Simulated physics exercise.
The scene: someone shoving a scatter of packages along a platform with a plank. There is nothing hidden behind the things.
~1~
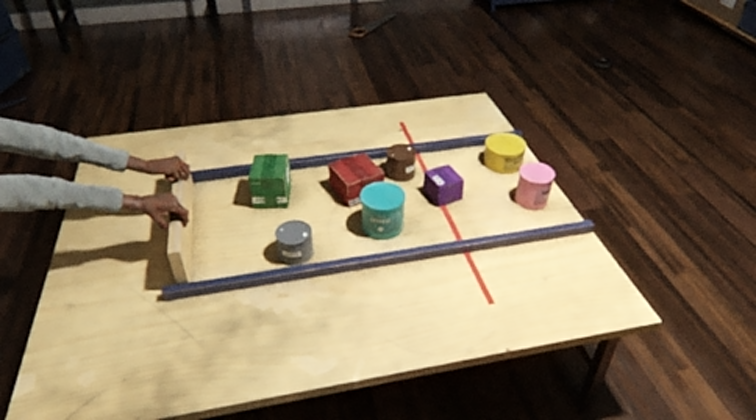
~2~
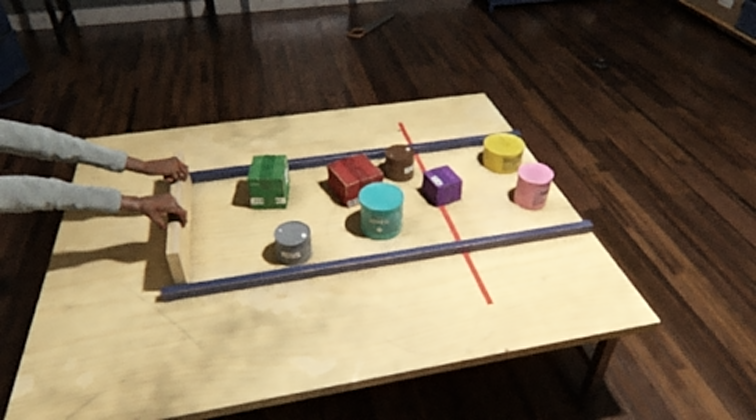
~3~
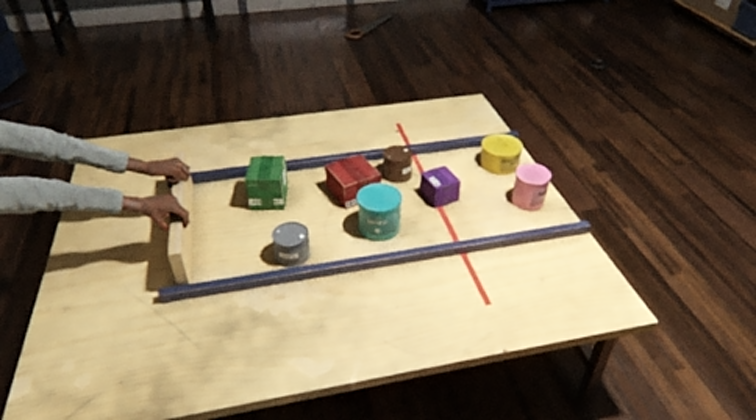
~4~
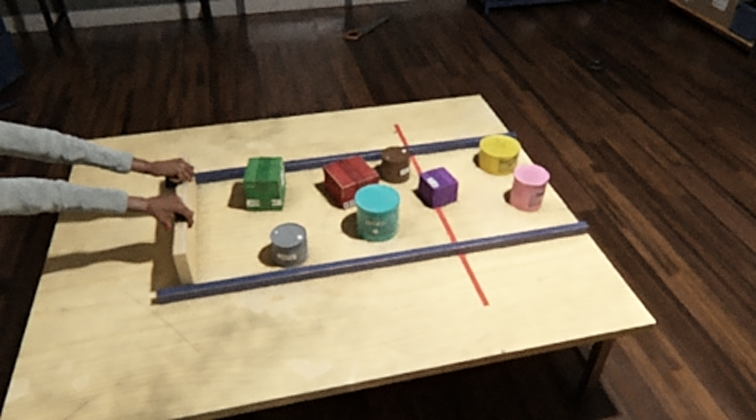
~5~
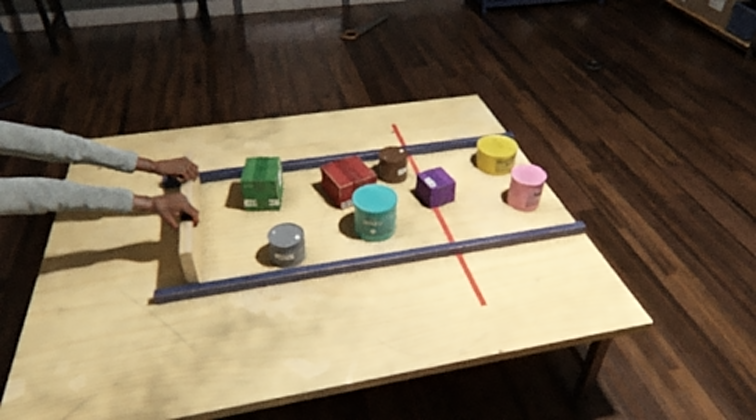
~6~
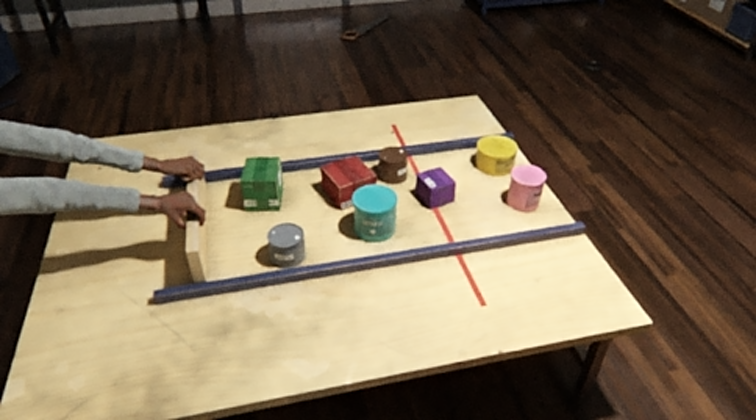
On a pale wooden table in a dark-floored room, seen from above at an angle, two blue rails flank a scatter of boxes and tubs. Green, red and purple boxes sit among grey, turquoise and brown containers, with yellow and pink tubs at right beyond a red line. The view drifts very slightly while two grey-sleeved hands at left hold a plank, then slide it a little rightward, the objects staying in place.
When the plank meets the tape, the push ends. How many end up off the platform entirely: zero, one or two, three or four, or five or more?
Fallen: None.
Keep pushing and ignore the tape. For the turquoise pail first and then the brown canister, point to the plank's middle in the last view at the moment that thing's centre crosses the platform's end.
The middle is at (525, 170) when it's the turquoise pail, and at (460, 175) when it's the brown canister.
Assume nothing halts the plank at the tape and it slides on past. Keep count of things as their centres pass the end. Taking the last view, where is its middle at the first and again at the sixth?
At the first moment about (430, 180), at the next about (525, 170).
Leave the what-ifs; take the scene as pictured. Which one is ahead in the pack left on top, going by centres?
Foremost, the yellow pail.
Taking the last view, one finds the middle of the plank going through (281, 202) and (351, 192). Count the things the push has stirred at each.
First 2, after that 6.
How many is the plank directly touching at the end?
It's 3.
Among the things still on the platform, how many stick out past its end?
Answer: 1.
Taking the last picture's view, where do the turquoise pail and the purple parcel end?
Around (457, 194), then around (491, 184).
Soon after, none off yet; pink pail at rest near (526, 189); yellow pail at rest near (496, 156); purple parcel at rest near (435, 188).
Then, none off yet; pink pail at rest near (526, 189); yellow pail at rest near (496, 156); purple parcel moved a little near (445, 188).
At rest, the number that fall off is zero.
